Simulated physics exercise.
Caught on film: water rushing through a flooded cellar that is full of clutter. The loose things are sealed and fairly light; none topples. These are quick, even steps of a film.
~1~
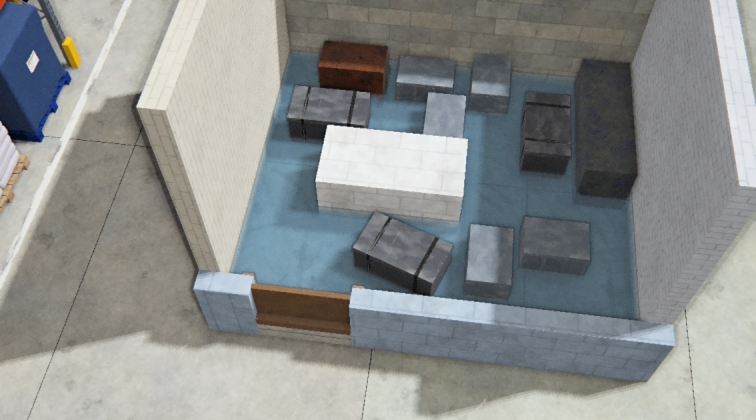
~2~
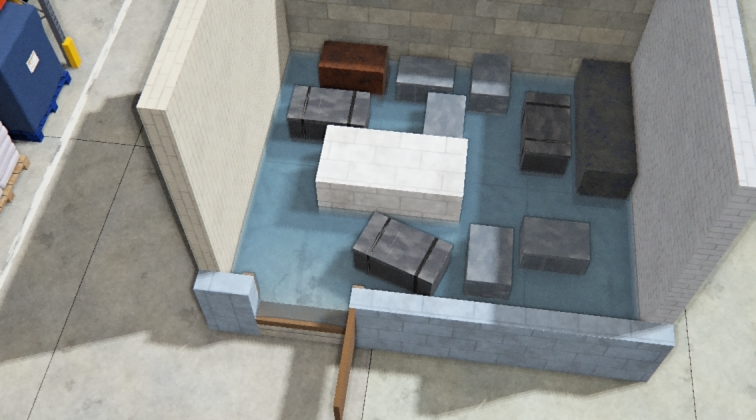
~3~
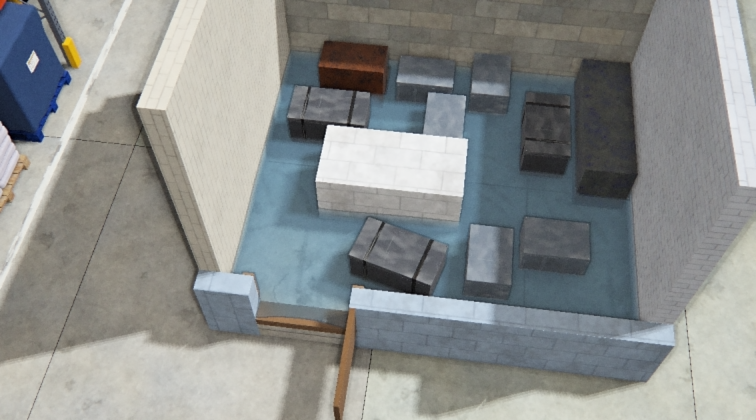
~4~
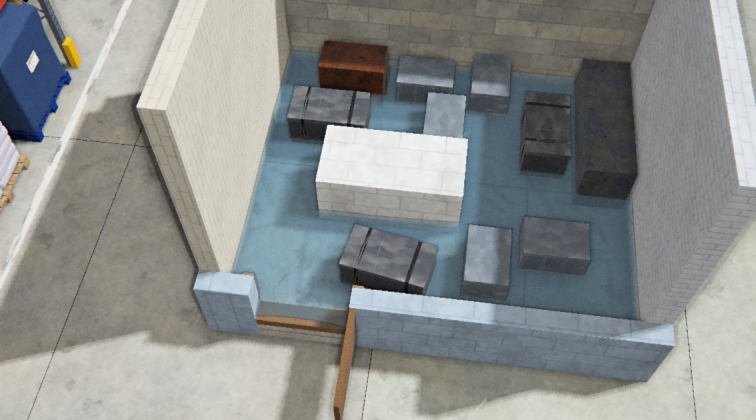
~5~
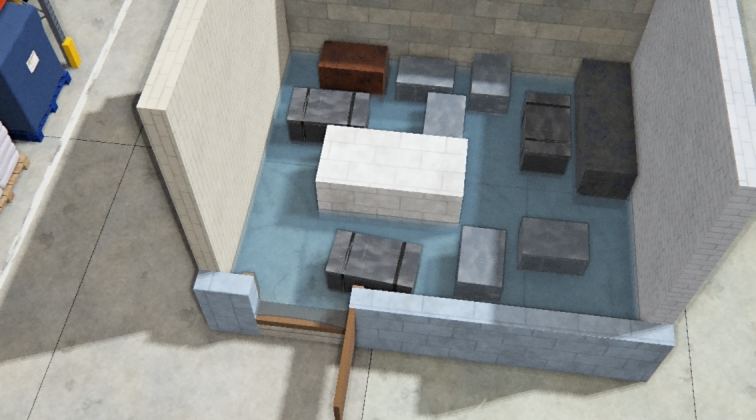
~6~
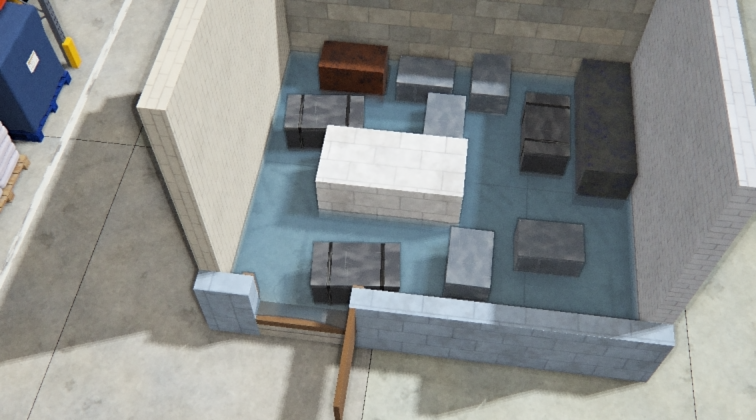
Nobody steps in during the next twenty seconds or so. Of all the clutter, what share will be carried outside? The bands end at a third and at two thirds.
It is one to two thirds.
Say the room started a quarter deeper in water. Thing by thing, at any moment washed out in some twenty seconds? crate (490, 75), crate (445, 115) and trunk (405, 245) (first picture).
As listed: Kept in, no, gone.
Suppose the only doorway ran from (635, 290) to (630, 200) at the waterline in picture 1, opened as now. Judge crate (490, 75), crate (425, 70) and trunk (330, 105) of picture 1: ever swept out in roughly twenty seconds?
In turn: Out, still in, stays.
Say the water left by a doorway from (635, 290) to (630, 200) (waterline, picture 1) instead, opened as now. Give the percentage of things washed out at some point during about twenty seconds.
Some 80 per cent.
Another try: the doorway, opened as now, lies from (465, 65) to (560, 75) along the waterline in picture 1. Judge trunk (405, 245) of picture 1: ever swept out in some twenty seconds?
My call: No.
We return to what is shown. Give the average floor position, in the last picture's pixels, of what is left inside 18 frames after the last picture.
Around (416, 187).
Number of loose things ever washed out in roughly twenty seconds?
The number is 4.
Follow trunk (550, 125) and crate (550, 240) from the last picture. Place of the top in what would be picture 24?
Roughly at (539, 179) and (314, 295).
A moment on, 1 of 8 are out; 7 afloat.
Next, 2 of 8 are out; 5 afloat.
Later, 4 of 8 are out; 4 afloat.
In the end, 4 of 8 are out; 3 afloat.
